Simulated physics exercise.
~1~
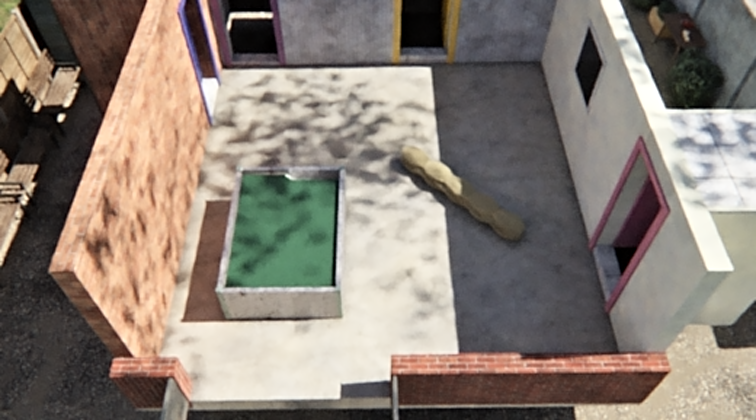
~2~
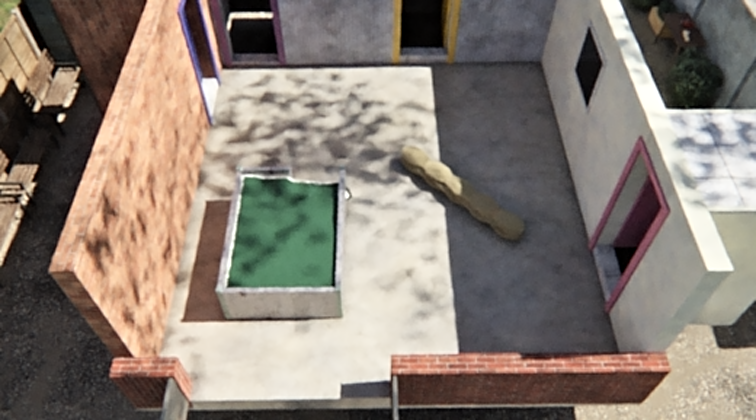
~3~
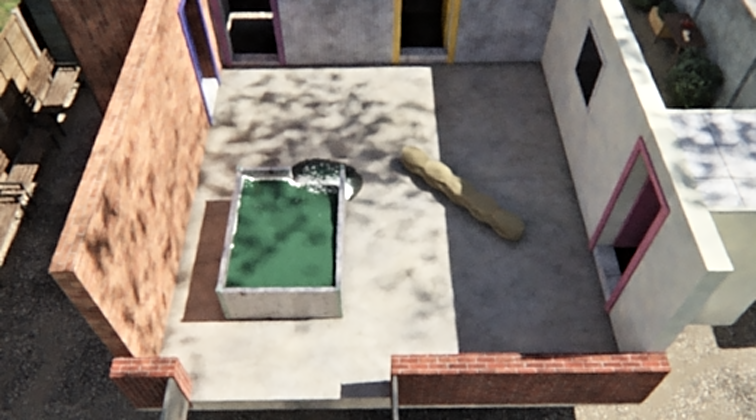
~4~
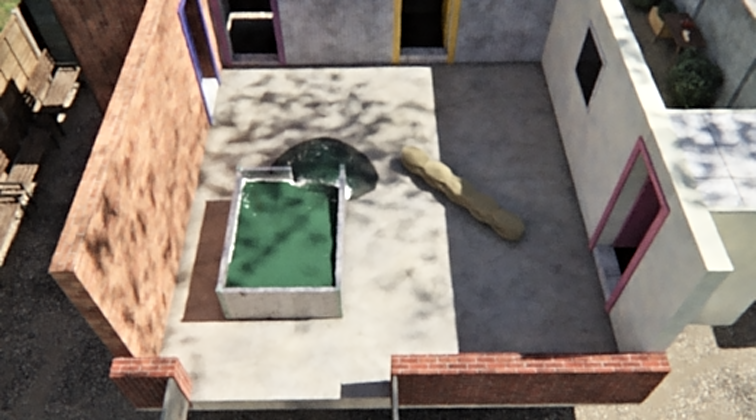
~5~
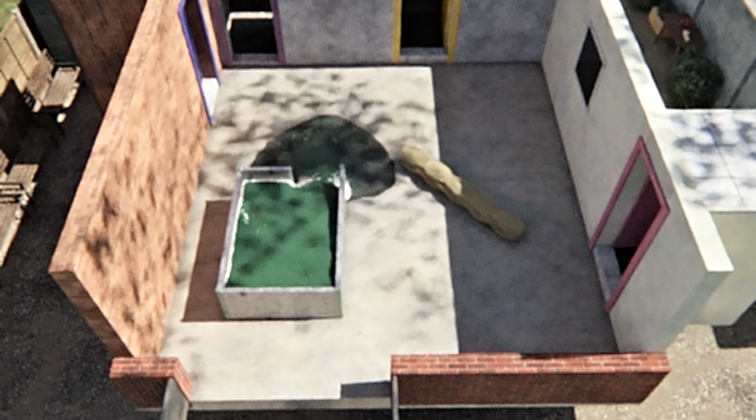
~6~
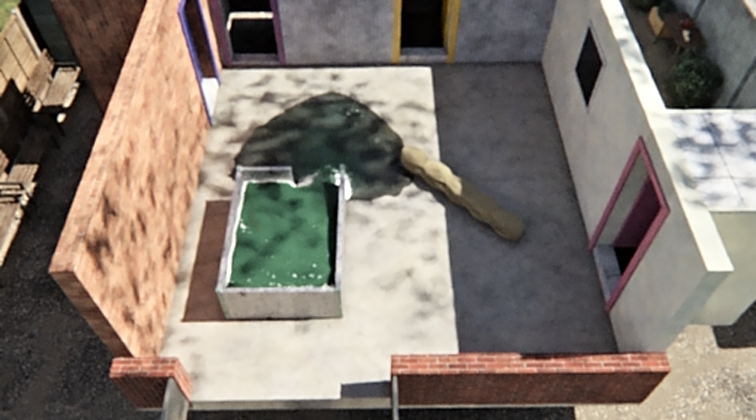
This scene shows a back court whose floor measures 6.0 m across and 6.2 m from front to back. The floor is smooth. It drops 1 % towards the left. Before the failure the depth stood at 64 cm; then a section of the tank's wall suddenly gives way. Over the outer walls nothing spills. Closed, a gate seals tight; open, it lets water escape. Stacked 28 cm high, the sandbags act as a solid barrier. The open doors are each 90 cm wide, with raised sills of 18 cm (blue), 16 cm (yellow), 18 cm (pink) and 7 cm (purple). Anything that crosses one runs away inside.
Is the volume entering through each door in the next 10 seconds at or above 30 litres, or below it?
Blue door: Below, yellow door: Below, pink door: Below, purple door: At or above.
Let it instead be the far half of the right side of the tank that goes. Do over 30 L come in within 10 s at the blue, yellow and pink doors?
Then blue would come out on the low side, yellow on the low side and pink on the low side.
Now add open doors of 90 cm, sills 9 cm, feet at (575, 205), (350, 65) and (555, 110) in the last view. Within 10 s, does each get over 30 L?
First doorway falls short, second gets there, third falls short.
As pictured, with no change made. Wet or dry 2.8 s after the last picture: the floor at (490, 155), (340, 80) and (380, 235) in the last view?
The first point is not yet hit, the second is awash and the third is not yet hit.
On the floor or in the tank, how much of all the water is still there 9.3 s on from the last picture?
It comes to near 92 per cent.
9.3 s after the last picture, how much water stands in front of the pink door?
Roughly 4.5 cm deep.
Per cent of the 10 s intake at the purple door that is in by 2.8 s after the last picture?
By that time, around 50 per cent.
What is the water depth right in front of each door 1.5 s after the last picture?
Depths in centimetres - blue: 10, yellow: 17, pink: 0, purple: 17.
Then, 0.7 s after the last picture water covers 30 % of the floor and is deepest (32 cm) near (321, 194); blue door not reached, yellow door not reached, pink door not reached, purple door 4 cm at the sill, 0 L in.
Then, 1.5 s after the last picture water covers 35 % of the floor and is deepest (26 cm) near (222, 76); blue door 10 cm at the sill, 0 L in, yellow door 17 cm at the sill, 0 L in, pink door not reached, purple door 17 cm at the sill, 11 L in.
Then, 2.8 s after the last picture water covers 40 % of the floor and is deepest (19 cm) near (321, 194); blue door 12 cm at the sill, 0 L in, yellow door 11 cm at the sill, 0 L in, pink door not reached, purple door 15 cm at the sill, 62 L in.
Then, 5.3 s after the last picture water covers 60 % of the floor and is deepest (14 cm) near (223, 69); blue door 11 cm at the sill, 0 L in, yellow door 9 cm at the sill, 0 L in, pink door 2 cm at the sill, 0 L in, purple door 12 cm at the sill, 99 L in.
Then, 9.3 s after the last picture water covers 80 % of the floor and is deepest (10 cm) near (223, 69); blue door 8 cm at the sill, 0 L in, yellow door 7 cm at the sill, 0 L in, pink door 4 cm at the sill, 0 L in, purple door 8 cm at the sill, 120 L in.
